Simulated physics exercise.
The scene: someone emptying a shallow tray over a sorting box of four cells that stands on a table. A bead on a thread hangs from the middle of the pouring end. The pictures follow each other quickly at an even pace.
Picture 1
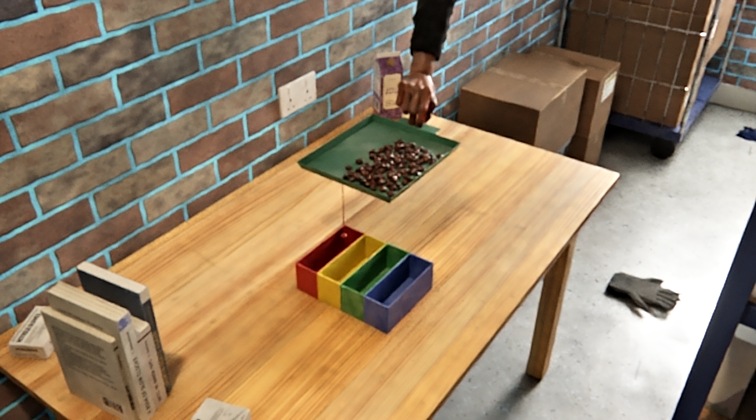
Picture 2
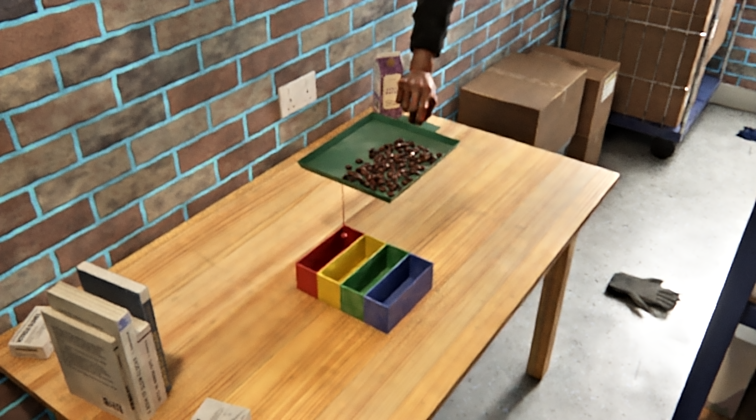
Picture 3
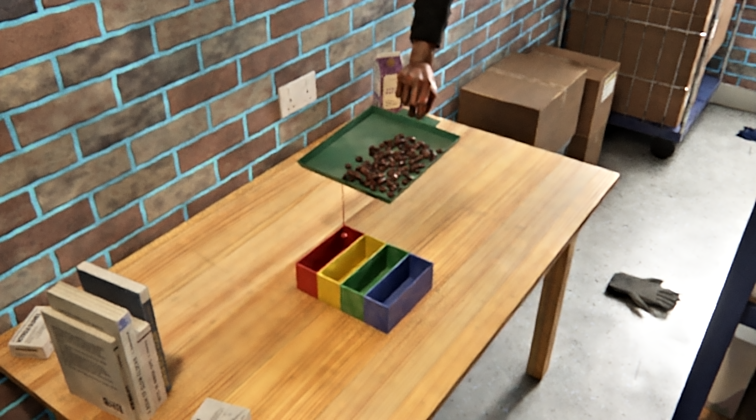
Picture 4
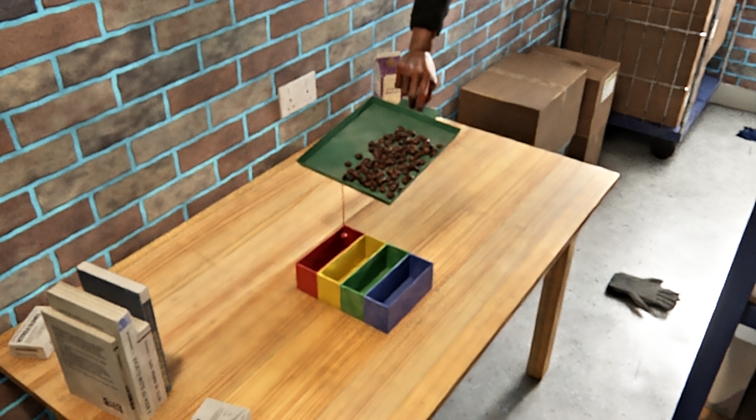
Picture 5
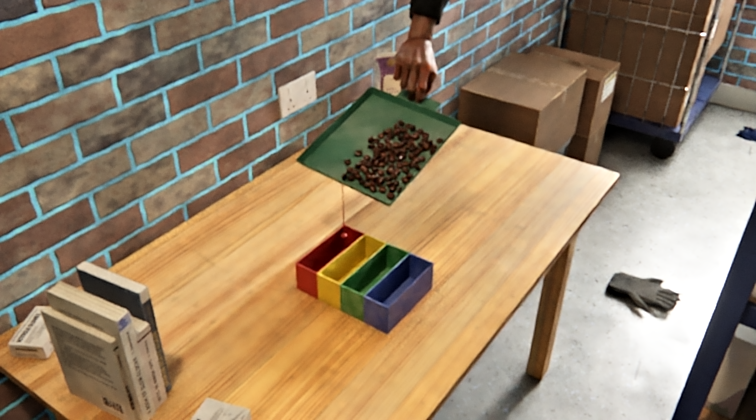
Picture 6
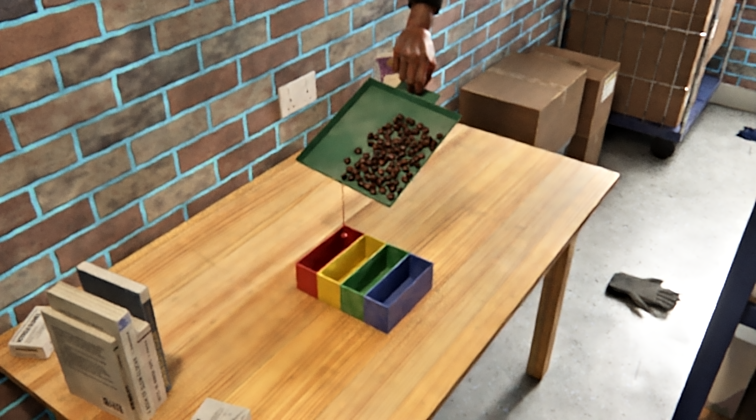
At a wooden table by a brick wall, a hand gradually tilting a green tray of brown pieces above a four-coloured box.
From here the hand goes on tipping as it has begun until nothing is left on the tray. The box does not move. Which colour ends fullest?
Fullest: The green cell.
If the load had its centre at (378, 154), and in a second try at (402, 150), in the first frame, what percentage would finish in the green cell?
The first gives 40 %, the second 50 %.
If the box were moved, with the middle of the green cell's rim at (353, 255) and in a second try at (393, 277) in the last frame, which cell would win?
The first try: Blue. The second: That yellow cell.
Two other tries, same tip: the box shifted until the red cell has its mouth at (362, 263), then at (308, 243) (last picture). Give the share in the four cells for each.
Near 80 % and 90 %.
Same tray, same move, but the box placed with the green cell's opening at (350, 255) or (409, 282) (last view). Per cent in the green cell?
The first gives 20 %, the second 0 %.
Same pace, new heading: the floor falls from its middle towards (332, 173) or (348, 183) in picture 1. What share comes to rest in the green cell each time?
First some 0, then 20 per cent.
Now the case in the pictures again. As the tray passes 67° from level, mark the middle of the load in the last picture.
Around (376, 191).
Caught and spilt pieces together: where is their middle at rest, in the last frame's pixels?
At about (370, 292).
Just after the last frame, tray tipped steeply; the larger part on the tray; roughly a quarter falling or outside the box.
A moment on, tray tipped past a quarter turn; roughly half in the green cell; roughly a quarter in the yellow cell; about a tenth in the blue cell; about a tenth in the red cell; about a tenth falling or outside the box.
Further on, tray tipped past a quarter turn; roughly half in the green cell; roughly a quarter in the yellow cell; about a tenth in the blue cell; about a tenth in the red cell; just a few falling or outside the box.
When it is over, tray tipped past a quarter turn; roughly half in the green cell; roughly a quarter in the yellow cell; about a tenth in the blue cell; about a tenth in the red cell; just a few outside the box.
